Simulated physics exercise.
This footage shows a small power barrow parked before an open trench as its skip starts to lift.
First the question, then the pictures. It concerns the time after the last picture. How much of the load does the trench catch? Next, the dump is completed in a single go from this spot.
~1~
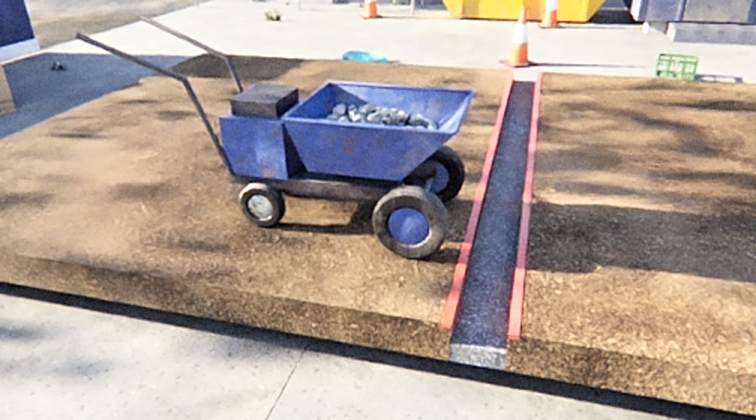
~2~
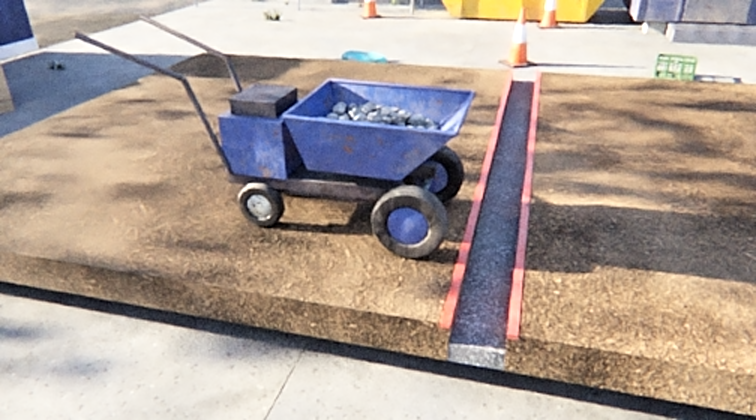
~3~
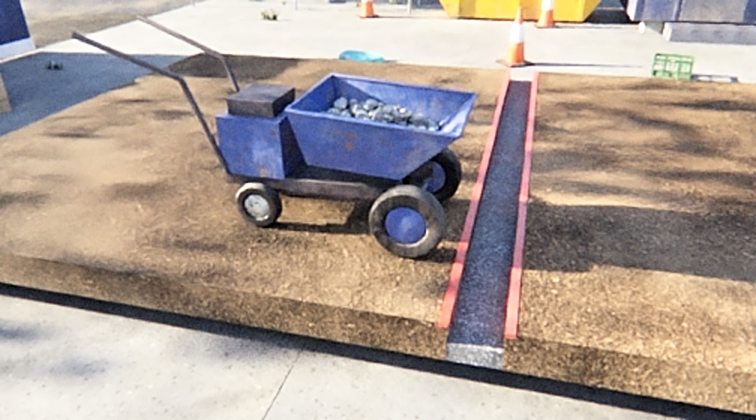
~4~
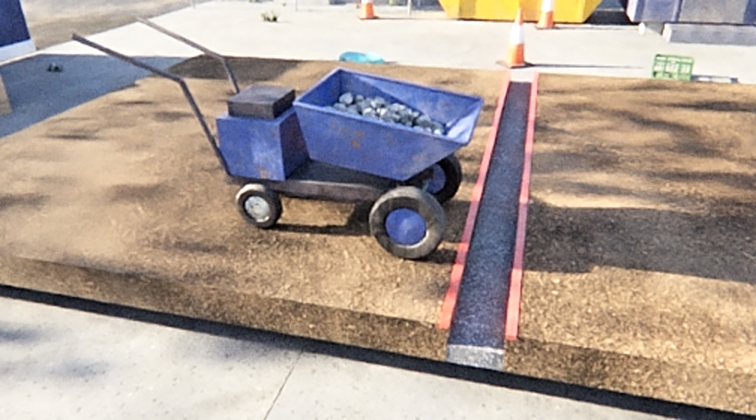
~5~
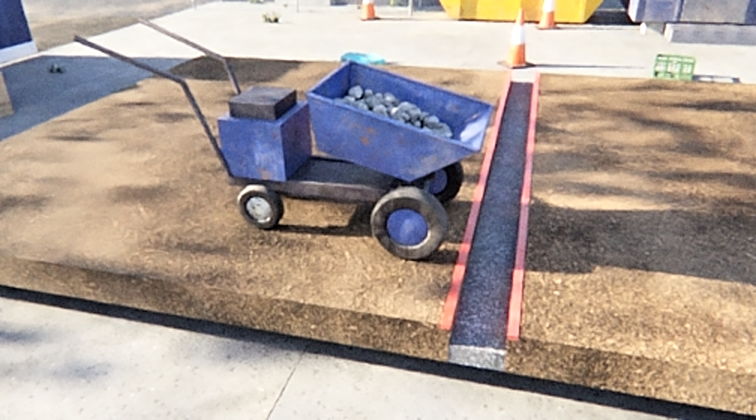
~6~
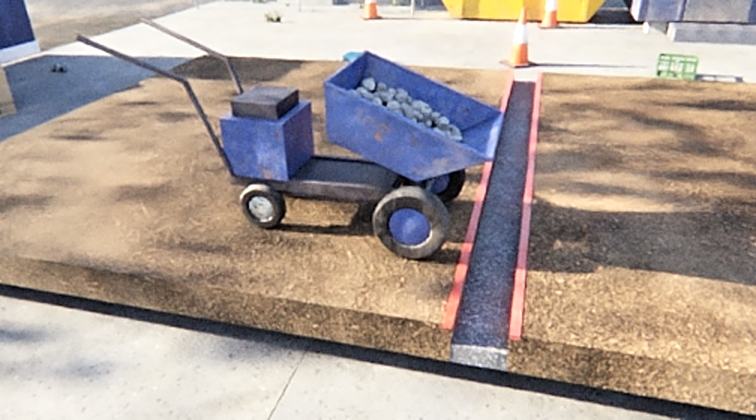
Under half.
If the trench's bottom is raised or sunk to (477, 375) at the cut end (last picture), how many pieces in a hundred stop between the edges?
0 %, roughly.
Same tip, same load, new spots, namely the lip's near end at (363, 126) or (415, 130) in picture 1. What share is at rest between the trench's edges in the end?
About 60 per cent, then about 70 per cent.
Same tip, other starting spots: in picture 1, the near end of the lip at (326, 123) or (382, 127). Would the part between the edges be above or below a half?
The first try ends with the lesser portion between the edges, the second with the greater portion.
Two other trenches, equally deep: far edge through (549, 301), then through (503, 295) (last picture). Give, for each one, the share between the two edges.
50 % then 0 %, roughly.
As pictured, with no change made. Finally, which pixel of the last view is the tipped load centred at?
Roughly at pixel (566, 238).
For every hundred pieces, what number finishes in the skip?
My estimate is about 15 per cent.
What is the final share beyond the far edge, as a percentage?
About 85 %.
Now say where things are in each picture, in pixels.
In the first picture, lip of the skip at (454, 133), level; top of the load at (372, 119), broken stones; first edge of the trench at (456, 287); far edge at (518, 296), the trench under half as wide as the skip, and shallow for its width.
In the second picture, lip of the skip at (455, 134), tipped barely; top of the load at (363, 124).
In the third picture, lip of the skip at (459, 137), tipped barely; top of the load at (364, 121).
In the fourth picture, lip of the skip at (467, 143), tipped a little; top of the load at (371, 118).
In the fifth picture, lip of the skip at (478, 151), tipped a little; top of the load at (365, 113).
In the sixth picture, lip of the skip at (491, 160), tipped clearly; top of the load at (377, 107); first edge of the trench at (457, 288); far edge at (519, 297).
Soon after the last picture, skip tipped steeply; all in the skip.
A little later, skip tipped right over; about two thirds in the skip; about a third beyond it.
Later still, skip tipped right over; a small part in the skip; a stray few in or heaped over the trench; most beyond it.
At rest, skip tipped right over; a small part in the skip; a stray few in or heaped over the trench; most beyond it.
